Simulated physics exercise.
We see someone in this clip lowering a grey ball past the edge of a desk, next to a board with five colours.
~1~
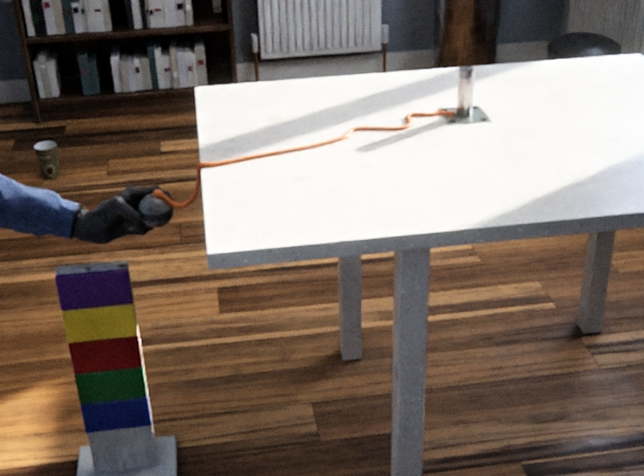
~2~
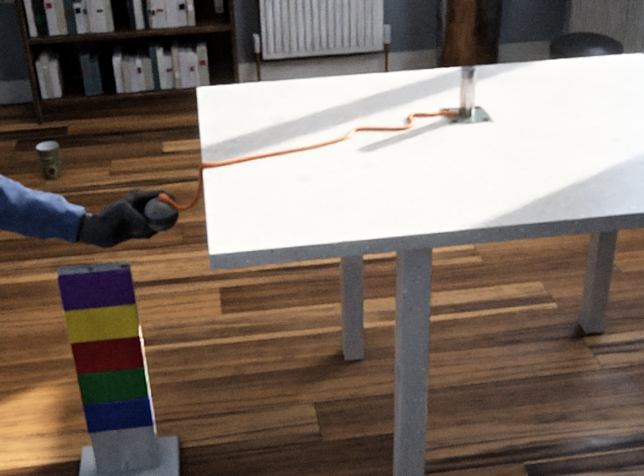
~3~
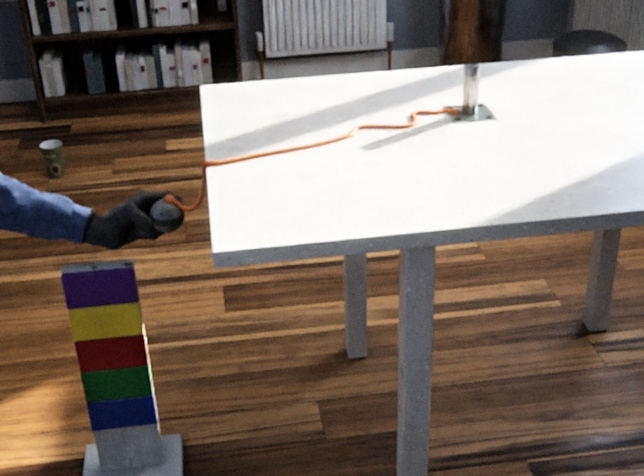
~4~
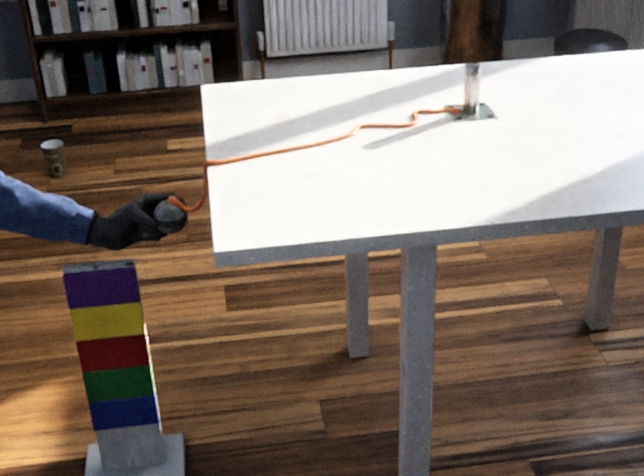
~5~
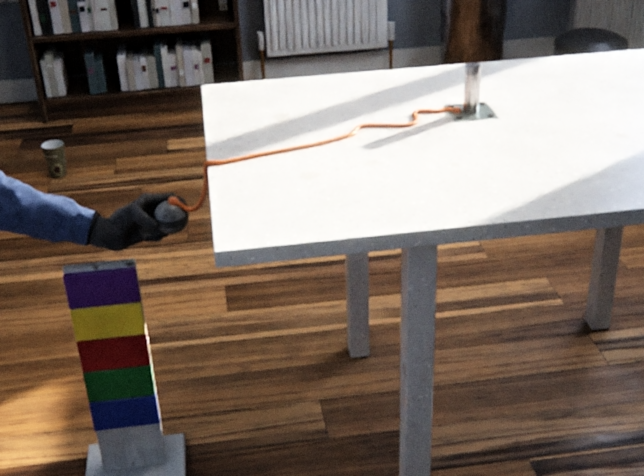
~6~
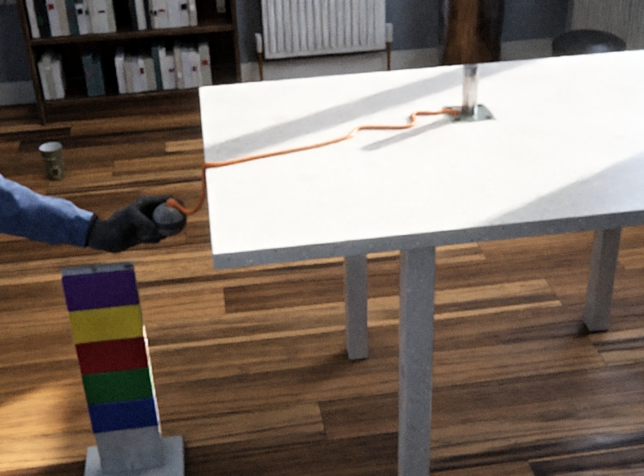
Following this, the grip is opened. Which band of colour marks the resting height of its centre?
The purple band marks it.
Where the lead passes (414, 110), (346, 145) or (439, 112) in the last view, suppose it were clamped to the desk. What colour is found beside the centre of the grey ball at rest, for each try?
In order: Purple; above them all; purple.
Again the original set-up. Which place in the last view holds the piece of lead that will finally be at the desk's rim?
Roughly (247, 160).
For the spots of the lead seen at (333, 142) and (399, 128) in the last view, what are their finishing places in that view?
The first finishes about (295, 143) and the second about (373, 129).
Early on, ball near (196, 280); level with purple.
Midway, ball near (223, 273); level with purple.
Near the end, ball near (228, 277); level with purple.
Finally, ball near (220, 280); level with purple. Its middle rests at the purple band.
